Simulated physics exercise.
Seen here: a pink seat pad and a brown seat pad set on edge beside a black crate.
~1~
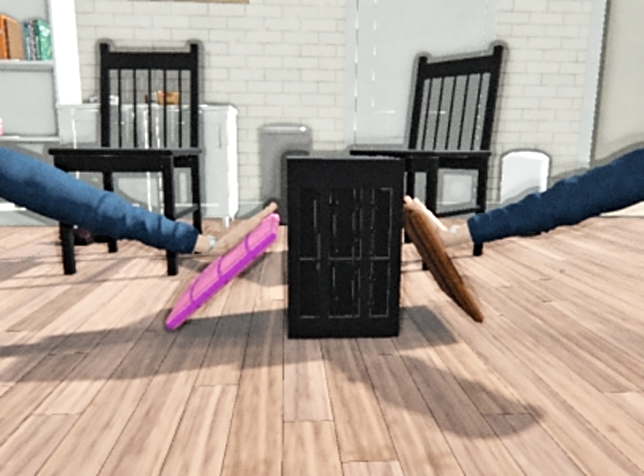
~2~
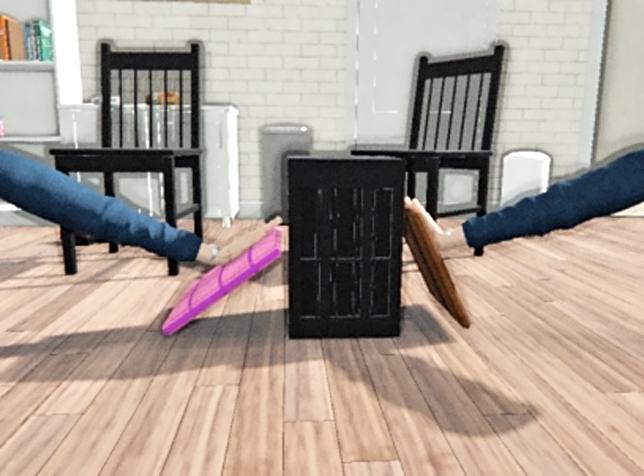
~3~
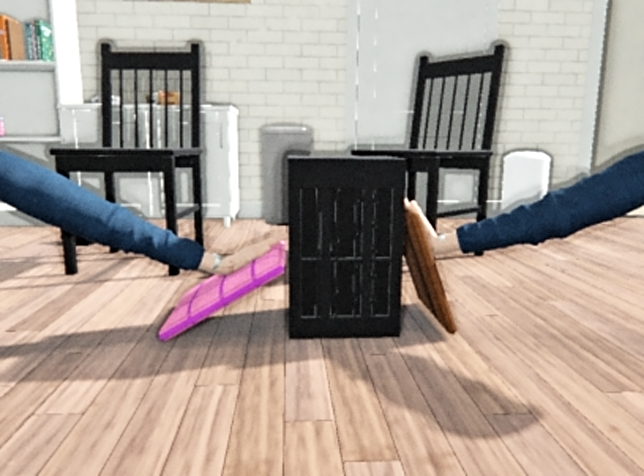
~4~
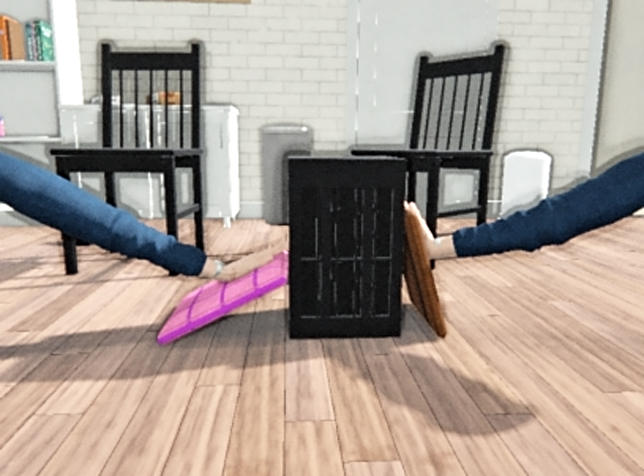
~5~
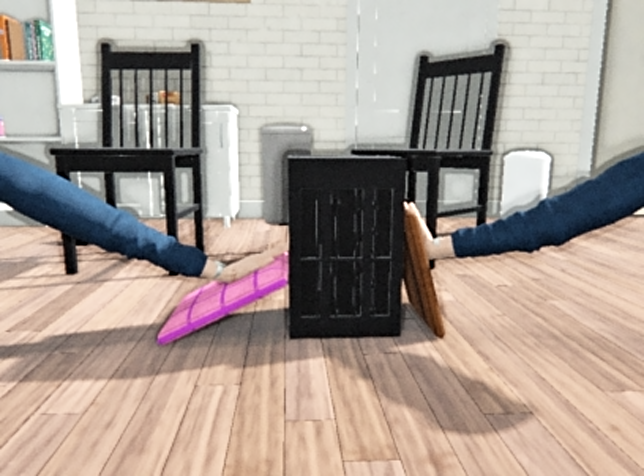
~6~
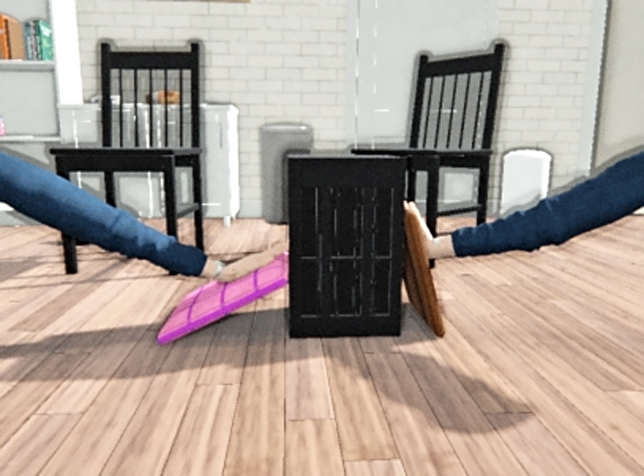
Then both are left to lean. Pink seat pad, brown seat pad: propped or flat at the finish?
Pink seat pad flat; brown seat pad propped.
Then, 0.20 s after the last picture, pink seat pad slipping down near (226, 307); brown seat pad leaning near (411, 264).
Then, 0.36 s after the last picture, pink seat pad flat on the floor near (222, 313); brown seat pad leaning near (411, 264).
At rest, pink seat pad flat on the floor near (222, 314); brown seat pad leaning near (411, 264). The pink seat pad slides down flat and the brown seat pad keeps leaning.
